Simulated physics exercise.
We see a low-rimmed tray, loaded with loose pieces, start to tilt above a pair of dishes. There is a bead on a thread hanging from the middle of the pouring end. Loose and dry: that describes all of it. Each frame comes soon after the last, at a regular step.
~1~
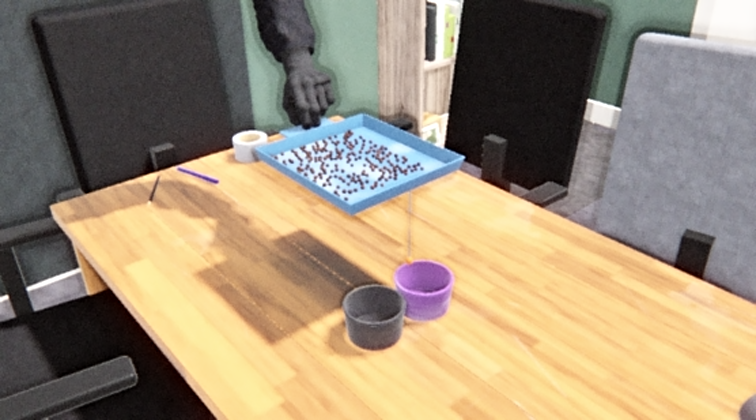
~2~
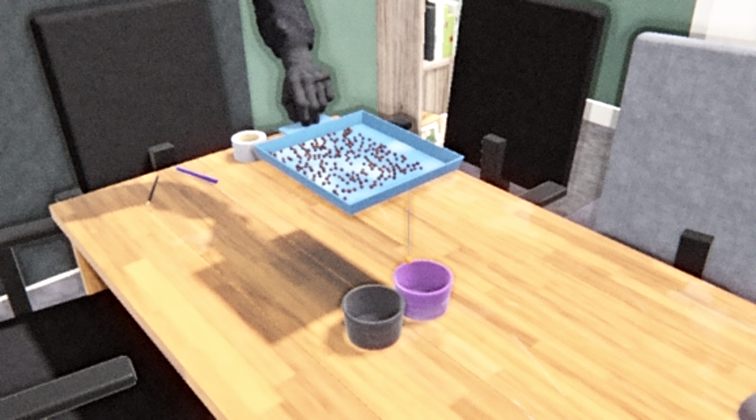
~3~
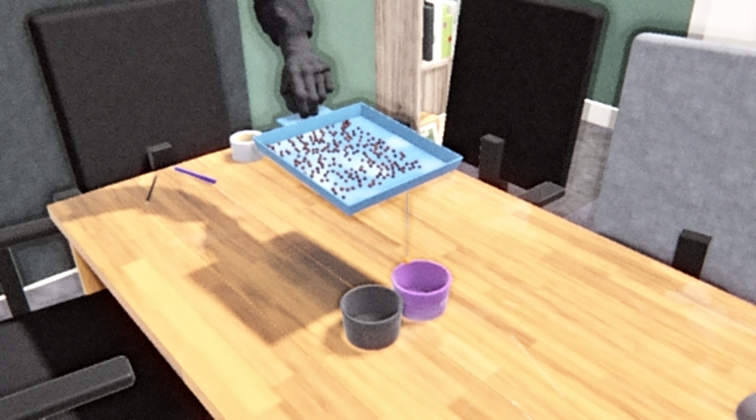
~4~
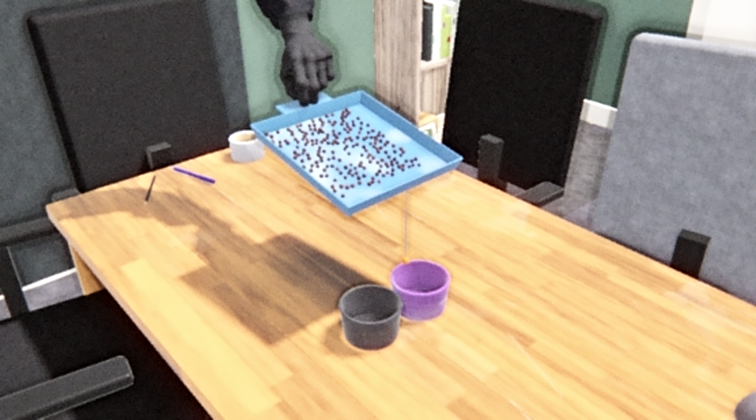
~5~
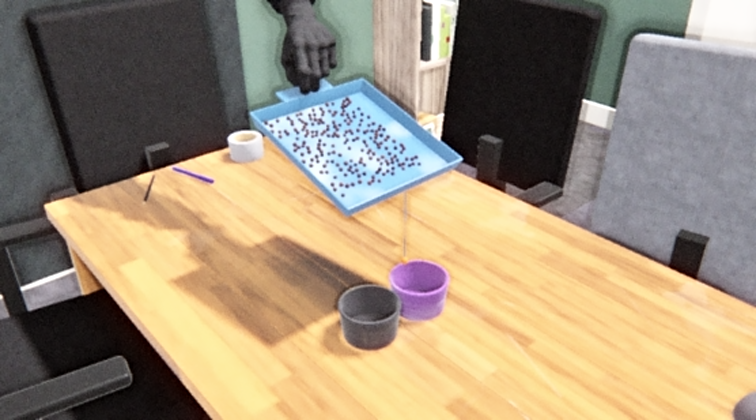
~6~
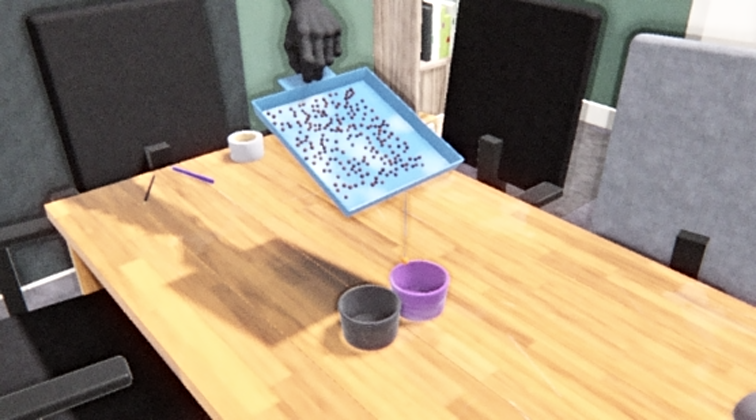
A dark gloved hand gradually tilts a blue tray of small dark pieces above two dishes.
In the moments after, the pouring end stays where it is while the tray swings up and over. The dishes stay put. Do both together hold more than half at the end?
The dishes will keep most of it.
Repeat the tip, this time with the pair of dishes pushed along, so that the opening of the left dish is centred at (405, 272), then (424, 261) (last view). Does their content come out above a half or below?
Try 1: Not up to half; try 2: Not up to half.
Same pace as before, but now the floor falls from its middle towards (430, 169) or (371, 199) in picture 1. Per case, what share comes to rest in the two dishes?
Close to 0 percent first and close to 70 percent second.
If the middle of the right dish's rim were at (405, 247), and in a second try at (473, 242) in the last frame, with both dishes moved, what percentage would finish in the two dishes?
Respectively 0 % and 10 %.
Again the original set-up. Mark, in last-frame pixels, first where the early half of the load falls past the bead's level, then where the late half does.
I'd put it at roughly (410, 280), and after that at roughly (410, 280).
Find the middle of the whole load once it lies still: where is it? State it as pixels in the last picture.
Roughly pixel (409, 314).
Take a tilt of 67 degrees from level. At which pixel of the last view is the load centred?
Centre estimate: (393, 192).
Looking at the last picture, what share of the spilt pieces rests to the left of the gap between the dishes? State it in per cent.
Left fraction: Around 10 per cent.
Soon, tray tipped steeply; most on the tray; a small part in the air.
A while on, tray tipped past a quarter turn; about a third on the tray; a small part in the left dish; a small part in the right dish; a small part outside both; about a third in the air.
Towards the end, tray tipped past a quarter turn; about a third in the left dish; about a third in the right dish; about a third outside both.
Finally, tray tipped past a quarter turn; about a third in the left dish; about a third in the right dish; about a third outside both.
